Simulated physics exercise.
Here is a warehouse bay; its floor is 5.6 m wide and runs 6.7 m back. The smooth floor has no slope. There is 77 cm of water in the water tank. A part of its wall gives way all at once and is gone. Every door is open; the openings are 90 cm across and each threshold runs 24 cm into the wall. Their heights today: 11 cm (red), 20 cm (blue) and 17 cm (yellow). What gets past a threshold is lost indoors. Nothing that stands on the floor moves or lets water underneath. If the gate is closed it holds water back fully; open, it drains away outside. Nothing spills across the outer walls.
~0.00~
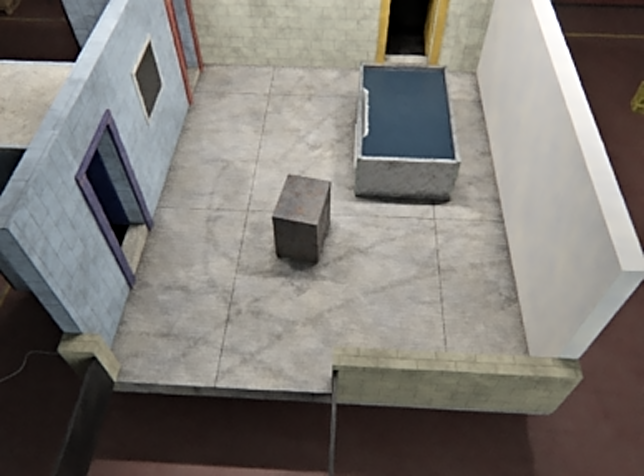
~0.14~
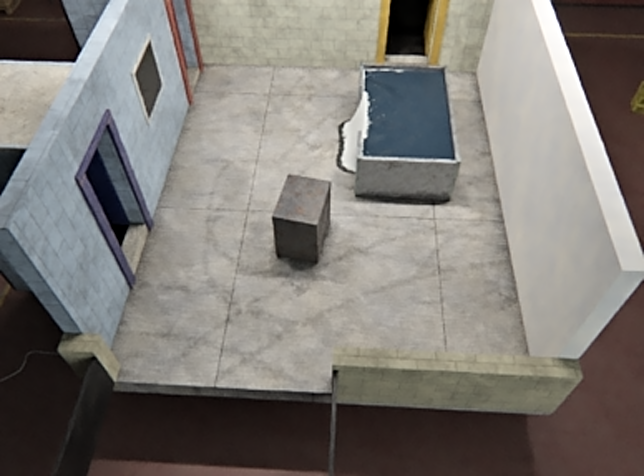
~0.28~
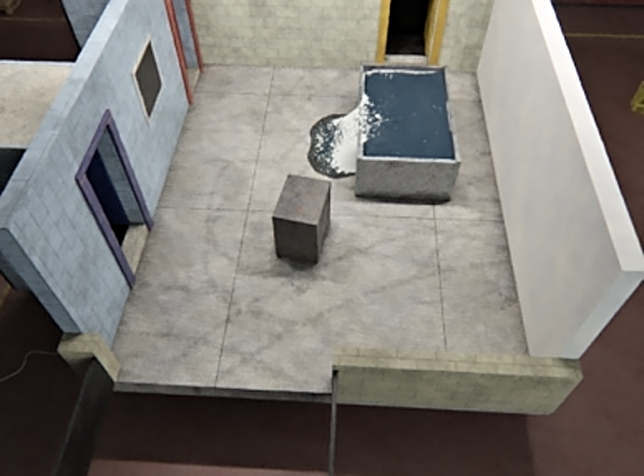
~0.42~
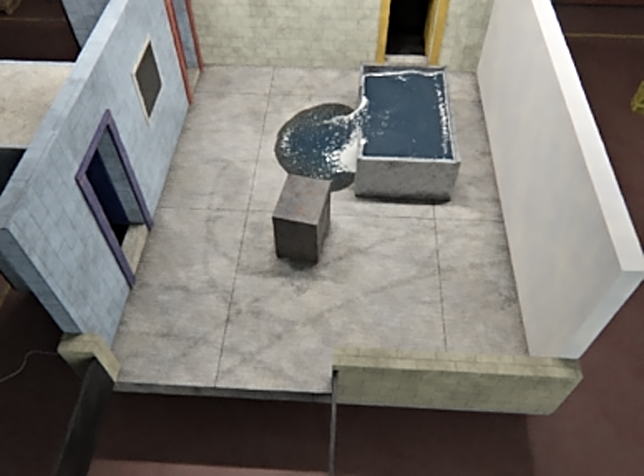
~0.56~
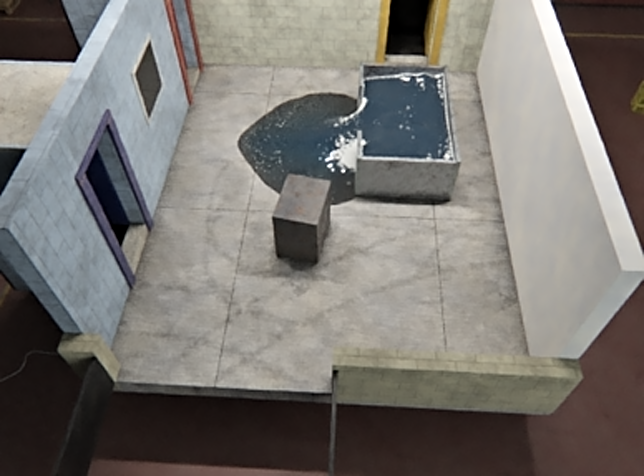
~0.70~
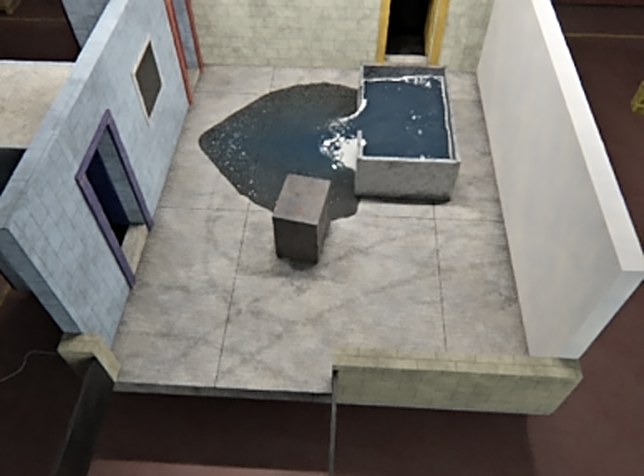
Water pours from the left side of a tank and spreads left across the gray floor.
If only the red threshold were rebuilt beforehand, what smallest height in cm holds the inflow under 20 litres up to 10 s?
Close to 22 cm is just enough.
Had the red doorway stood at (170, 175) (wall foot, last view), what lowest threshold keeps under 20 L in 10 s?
Roughly 23 cm.
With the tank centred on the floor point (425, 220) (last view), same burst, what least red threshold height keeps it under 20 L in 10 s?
Then roughly 18 cm.
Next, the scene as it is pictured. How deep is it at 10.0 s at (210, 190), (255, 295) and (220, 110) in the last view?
Roughly 6, 3 and 6 cm, in turn.
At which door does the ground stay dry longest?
Last comes the yellow one.
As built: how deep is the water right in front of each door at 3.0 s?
Depths in cm: Red 22, blue 12, yellow 0.
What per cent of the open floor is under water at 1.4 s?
Some 35 per cent of it.
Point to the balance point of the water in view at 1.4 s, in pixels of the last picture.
Near (342, 146).
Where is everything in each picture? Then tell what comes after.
The first frame shows the water tank at (405, 113) is whole and still, 77 cm deep; the red door at (185, 40) is dry.
In the second frame, the gap is at (360, 135), the front 0.3 m out at (341, 164); the back of the water tank holds 77 cm.
In the third frame, water pours out at (360, 136) and has run 0.8 m, to a hidden place; about 12 cm deep outside, 73 cm at the back.
In the fourth frame, the gap is at (360, 136), the front 1.4 m out at (280, 152); the back of the water tank holds 66 cm.
In the fifth frame, water pours out at (360, 136) and has run 2.1 m, to (244, 148); about 6 cm deep outside, 66 cm at the back.
In the sixth frame, the gap is at (360, 135), the front 2.8 m out at (204, 144); the back of the water tank holds 61 cm; the red door at (185, 40), 3.6 m from the gap, is still 1.3 m from the nearest water.
After 1.4 s water covers 35 % of the floor, deepest (36 cm) near (348, 147); 20 cm at the red door, 1 litre in over its 11 cm threshold.
After 3.0 s water covers 45 % of the floor, deepest (26 cm) near (107, 363); 22 cm at the red door, 85 litres in over its 11 cm threshold.
After 10.0 s water covers 85 % of the floor, deepest (10 cm) near (397, 92); 7 cm at the red door, 134 litres in over its 11 cm threshold.
At the red door as built, the water arrived by 1.2 s and peaked near 26 cm at 2.2 s.
With a threshold of 18.5 cm, 38 litres would have come in within the 10 s; with 25 cm, 10 litres. So under 20 litres takes about 22 cm.
